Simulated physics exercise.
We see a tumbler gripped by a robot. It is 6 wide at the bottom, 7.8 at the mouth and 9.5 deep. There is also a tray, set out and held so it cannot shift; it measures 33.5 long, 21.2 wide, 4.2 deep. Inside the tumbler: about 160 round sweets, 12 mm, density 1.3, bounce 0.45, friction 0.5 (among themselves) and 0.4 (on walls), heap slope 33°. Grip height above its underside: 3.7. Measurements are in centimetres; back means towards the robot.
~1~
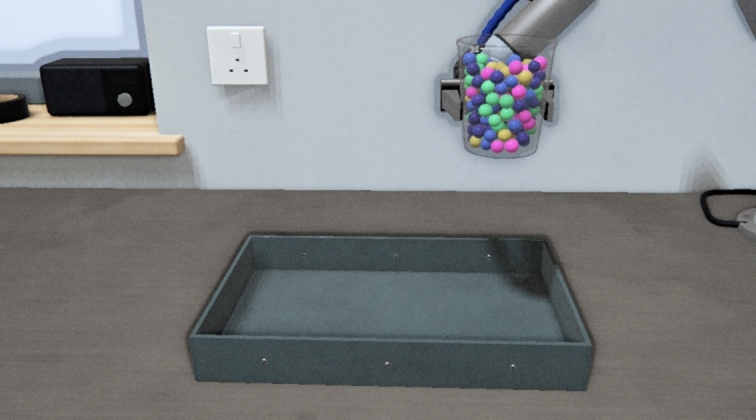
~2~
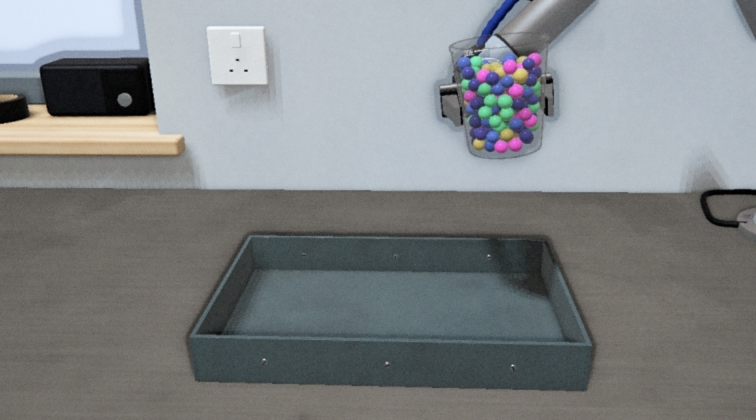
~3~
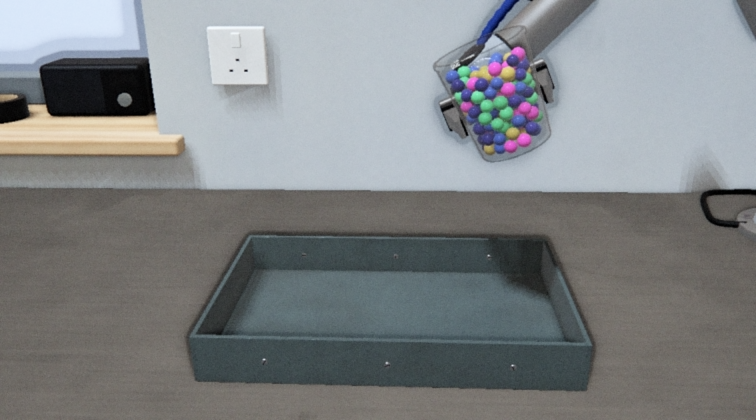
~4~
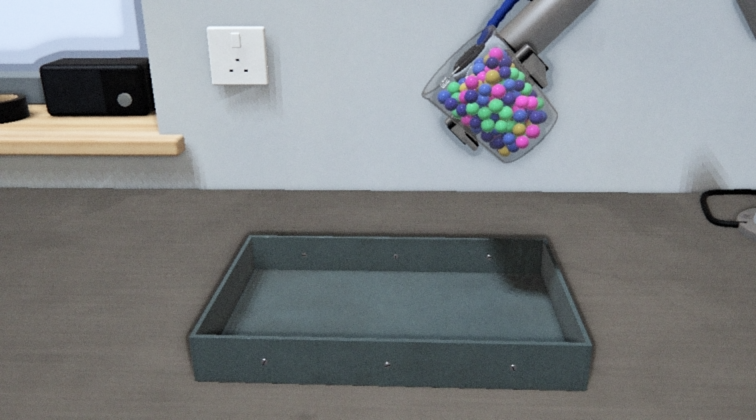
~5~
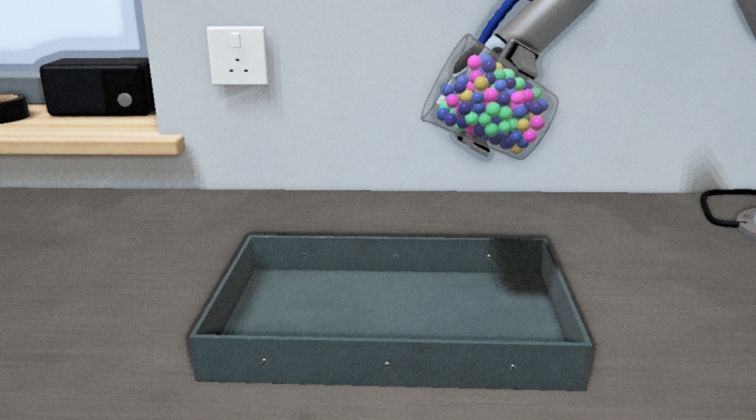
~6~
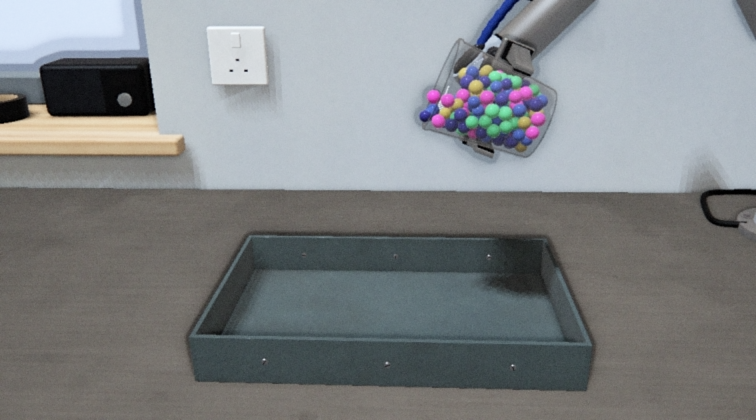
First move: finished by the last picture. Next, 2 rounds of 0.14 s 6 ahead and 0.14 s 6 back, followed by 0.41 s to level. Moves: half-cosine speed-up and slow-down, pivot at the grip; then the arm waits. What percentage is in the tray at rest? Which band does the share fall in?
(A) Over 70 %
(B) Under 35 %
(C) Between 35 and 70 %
Between 35 and 70 % (C).
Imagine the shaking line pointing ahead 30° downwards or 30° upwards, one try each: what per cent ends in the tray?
Estimates, in order: 30 % then 75 %.
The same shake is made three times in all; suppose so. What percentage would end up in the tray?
Roughly 70 in a hundred.
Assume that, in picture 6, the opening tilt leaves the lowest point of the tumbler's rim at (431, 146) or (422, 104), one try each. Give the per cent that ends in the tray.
About 95 and 25 %.
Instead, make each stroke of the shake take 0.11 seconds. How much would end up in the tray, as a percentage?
65 %.
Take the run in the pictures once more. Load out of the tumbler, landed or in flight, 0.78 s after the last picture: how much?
So far, about 60 in a hundred parts are out.
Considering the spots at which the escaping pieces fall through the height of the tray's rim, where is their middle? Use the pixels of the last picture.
Near (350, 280).
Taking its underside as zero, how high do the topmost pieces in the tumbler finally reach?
Roughly 5.5 cm.
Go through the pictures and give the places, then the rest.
Tumbler middle at (503, 98), level; upper third of the load around (505, 74), from x 470 to 540, top at y 60; 156 in the tumbler, in the first picture.
Tumbler middle at (502, 98), tilted 6° forward; upper third of the load around (505, 76), from x 465 to 535, top at y 60, in the second picture.
Tumbler middle at (498, 99), tilted 23° forward; upper third of the load around (498, 78), from x 455 to 535, top at y 55, in the third picture.
Tumbler middle at (495, 101), tilted 45° forward; upper third of the load around (493, 83), from x 445 to 540, top at y 55, in the fourth picture.
Tumbler middle at (492, 104), tilted 62° forward; upper third of the load around (490, 86), from x 445 to 540, top at y 60, in the fifth picture.
Tumbler middle at (492, 105), tilted 68° forward; upper third of the load around (488, 89), from x 425 to 540, top at y 70; 156 in the tumbler, in the sixth picture.
Then, 0.39 s after the last picture, tilted 68° forward, highest piece 23 above the table; 92 in the tumbler, 54 in the tray, 10 in flight or on a rim.
Then, 0.78 s after the last picture, tilted 31° forward, highest piece 25 above the table; 91 in the tray, 62 in the tumbler, 1 on the table or floor, 2 in flight or on a rim.
Then, 1.17 s after the last picture, level, highest piece 24 above the table; 93 in the tray, 62 in the tumbler, 1 on the table or floor.
Then, 2.22 s after the last picture, level, highest piece 23 above the table; 93 in the tray, 62 in the tumbler, 1 on the table or floor.
Final count, 93 in the tray, 62 in the tumbler, 1 on the table or floor. That is 60 % in the tray.
